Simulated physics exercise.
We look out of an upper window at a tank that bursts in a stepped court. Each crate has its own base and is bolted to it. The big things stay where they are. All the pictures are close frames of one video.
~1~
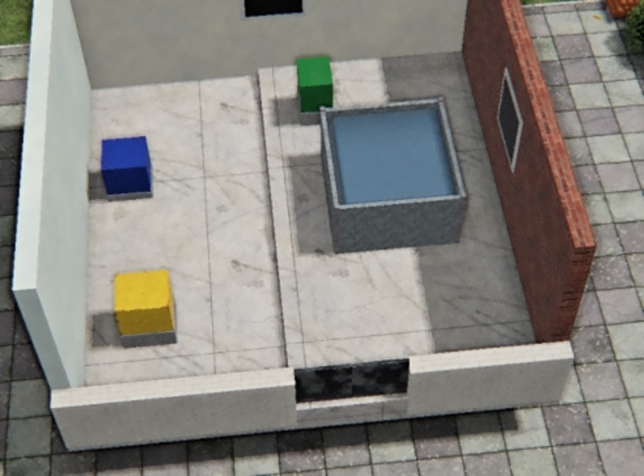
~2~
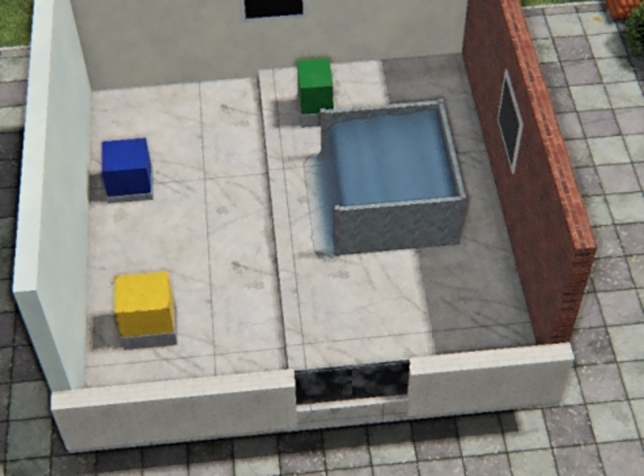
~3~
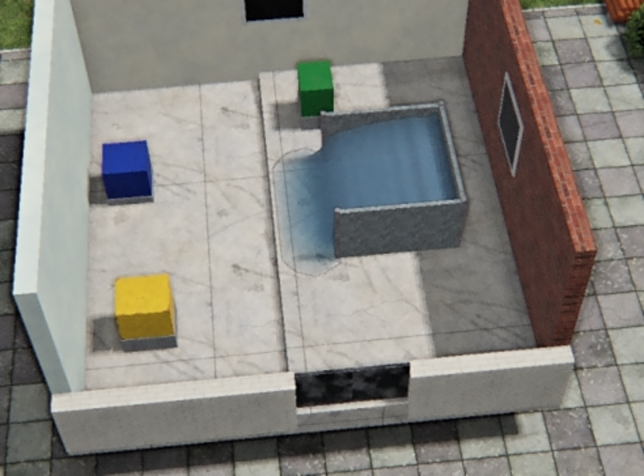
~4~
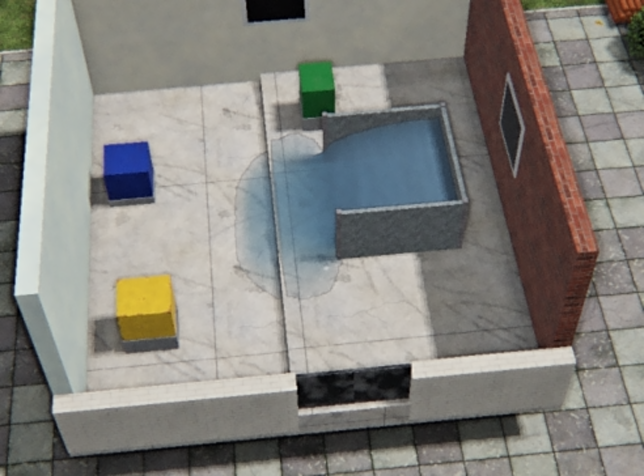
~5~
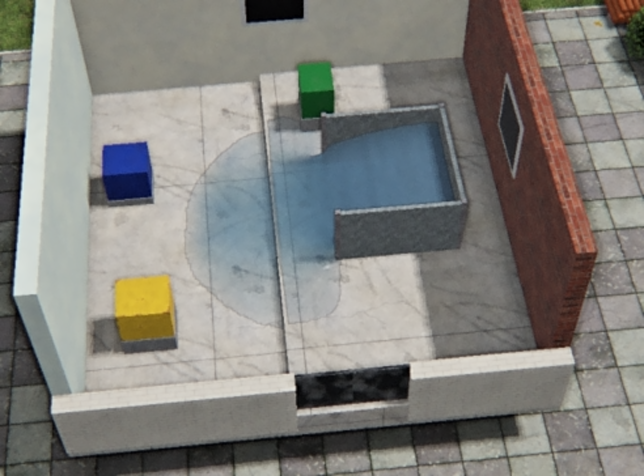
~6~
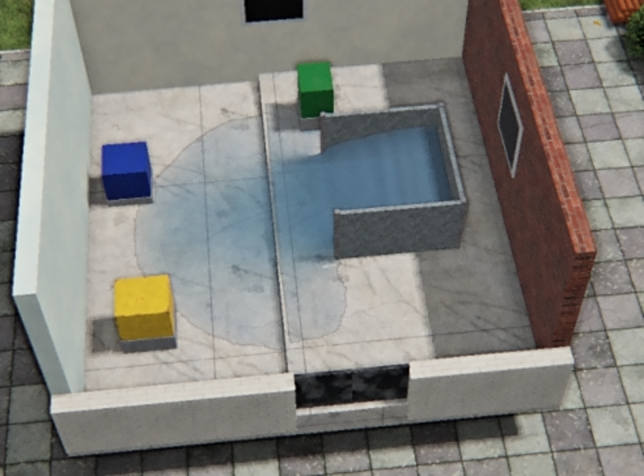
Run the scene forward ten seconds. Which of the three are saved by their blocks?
In the end most likely the blue crate gets water on it. Most likely the yellow crate gets water on it. Most likely the green crate remains untouched.
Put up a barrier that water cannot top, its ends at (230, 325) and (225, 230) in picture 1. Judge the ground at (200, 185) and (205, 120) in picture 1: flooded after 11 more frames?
Reached, reached.
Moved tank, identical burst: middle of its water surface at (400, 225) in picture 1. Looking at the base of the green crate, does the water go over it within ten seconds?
Green crate: Untouched.
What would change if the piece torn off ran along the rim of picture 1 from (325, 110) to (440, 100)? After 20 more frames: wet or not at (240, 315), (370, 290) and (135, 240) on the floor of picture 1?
Obs. 1: Moisture-free; obs. 2: Moisture-free; obs. 3: Sodden.
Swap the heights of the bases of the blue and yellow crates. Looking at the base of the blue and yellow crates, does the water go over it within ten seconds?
Blue: Is reached; yellow: Is reached.
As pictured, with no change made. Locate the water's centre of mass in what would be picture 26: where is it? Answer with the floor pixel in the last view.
I would point to (195, 237).
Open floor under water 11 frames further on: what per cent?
About 55 percent.
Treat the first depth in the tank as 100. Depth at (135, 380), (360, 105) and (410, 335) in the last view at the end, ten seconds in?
I'd say close to 18, 0 and 2 percent.
A moment on, water covers 50 % of the floor; the blue crate water round its plinth, the yellow crate water round its plinth, the green crate water round its plinth.
Next, water covers 55 % of the floor; the blue crate water round its plinth, the yellow crate water round its plinth, the green crate water round its plinth.
Then, water covers 60 % of the floor; the blue crate water round its plinth, the yellow crate water round its plinth, the green crate water round its plinth.
Later, water covers 70 % of the floor; the blue crate water round its plinth, the yellow crate water round its plinth, the green crate water round its plinth.
In the end, water covers 75 % of the floor; the blue crate was topped, the yellow crate was topped, the green crate stayed above the water.
